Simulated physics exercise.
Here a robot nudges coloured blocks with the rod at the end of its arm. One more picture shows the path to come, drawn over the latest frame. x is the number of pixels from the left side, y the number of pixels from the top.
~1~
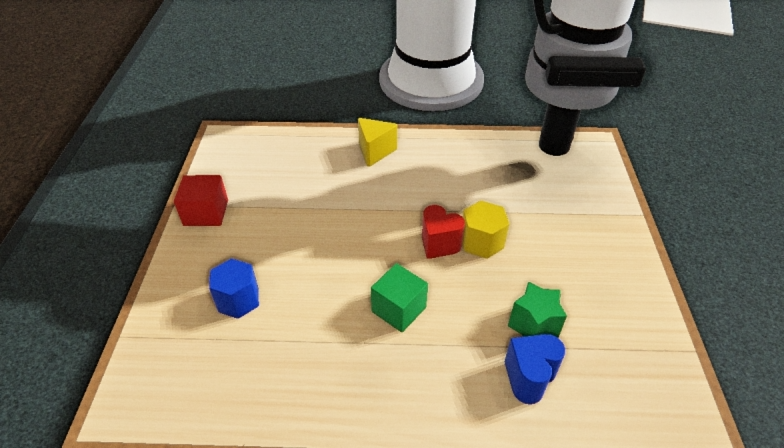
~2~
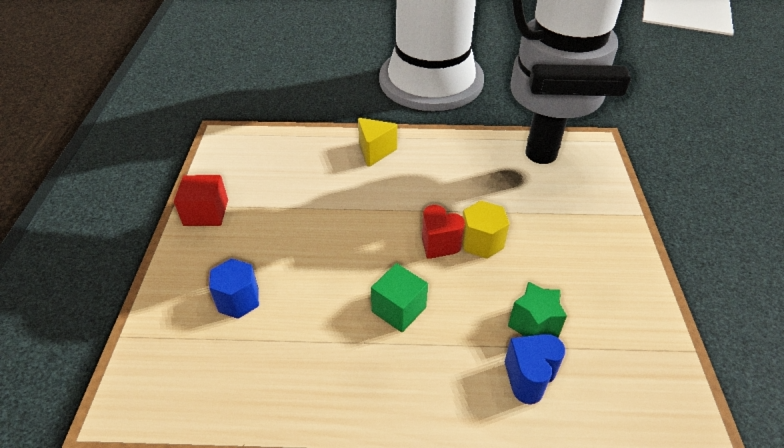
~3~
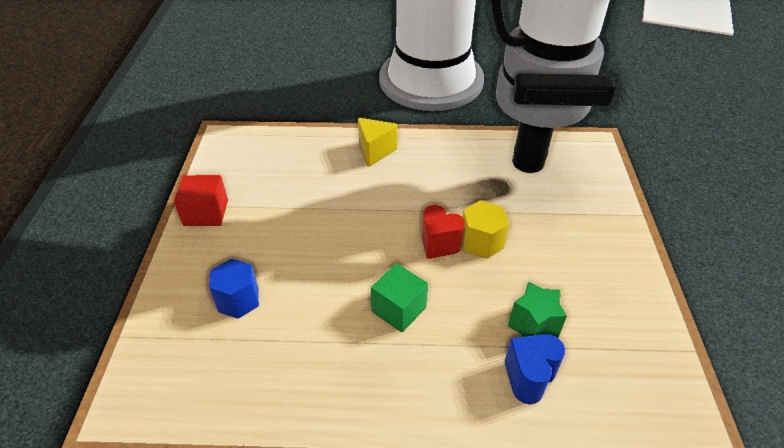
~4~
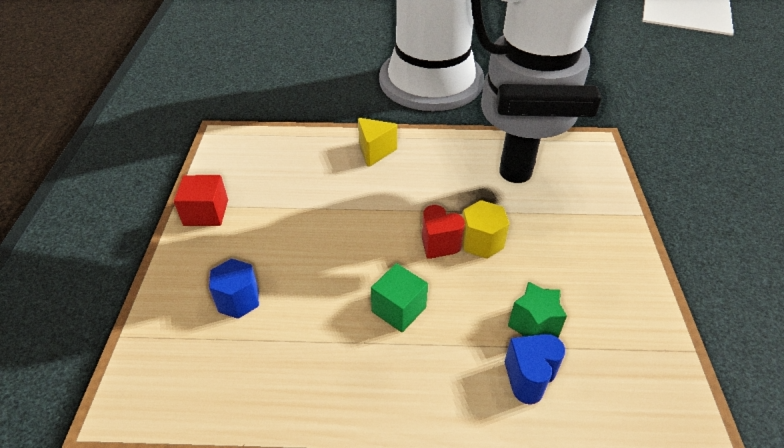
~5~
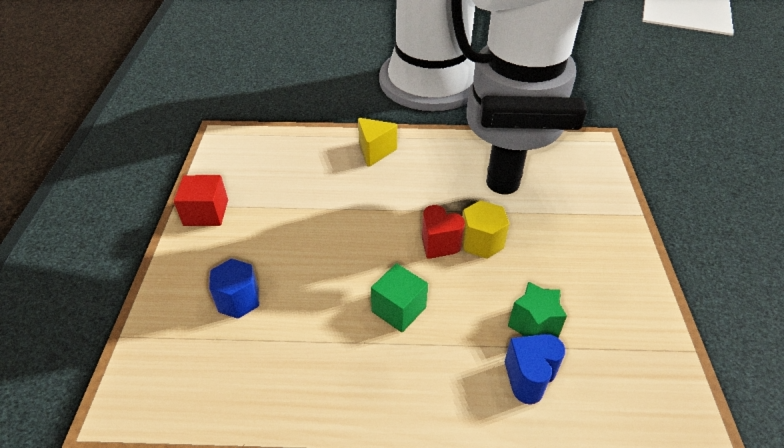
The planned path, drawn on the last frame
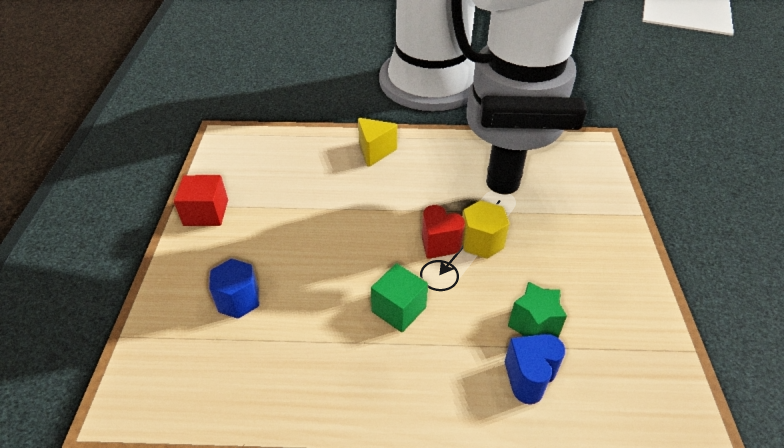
On a wooden board, a robot arm's black rod moving slightly left and nearer the yellow hexagonal block, coloured blocks staying still.
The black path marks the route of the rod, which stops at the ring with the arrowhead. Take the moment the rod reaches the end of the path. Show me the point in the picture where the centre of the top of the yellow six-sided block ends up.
By then it is at (473, 279).
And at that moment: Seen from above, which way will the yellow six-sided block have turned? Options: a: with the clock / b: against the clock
That would be b.
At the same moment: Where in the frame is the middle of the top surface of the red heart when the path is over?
The middle of the upper face of the red heart will lie at about (415, 233) in the picture.
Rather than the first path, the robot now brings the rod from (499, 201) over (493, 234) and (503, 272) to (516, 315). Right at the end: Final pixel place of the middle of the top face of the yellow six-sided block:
That would be at about pixel (471, 275).
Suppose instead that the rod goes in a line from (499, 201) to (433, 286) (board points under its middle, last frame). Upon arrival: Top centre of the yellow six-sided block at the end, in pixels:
My best guess is (472, 284).
The line goes straight from (499, 201) to (439, 275).
On the path given first. One third of the way, rod at (484, 207); red heart at (437, 222), turned 20° clockwise; yellow six-sided block at (483, 227), turned 15° anticlockwise.
Two thirds of the way, rod at (463, 233); red heart at (430, 226), turned 50° clockwise; yellow six-sided block at (476, 256), turned 50° anticlockwise.
At the end, rod at (441, 259); green square block unmoved; red heart at (415, 233), turned 95° clockwise; yellow six-sided block at (473, 279), turned 90° anticlockwise.
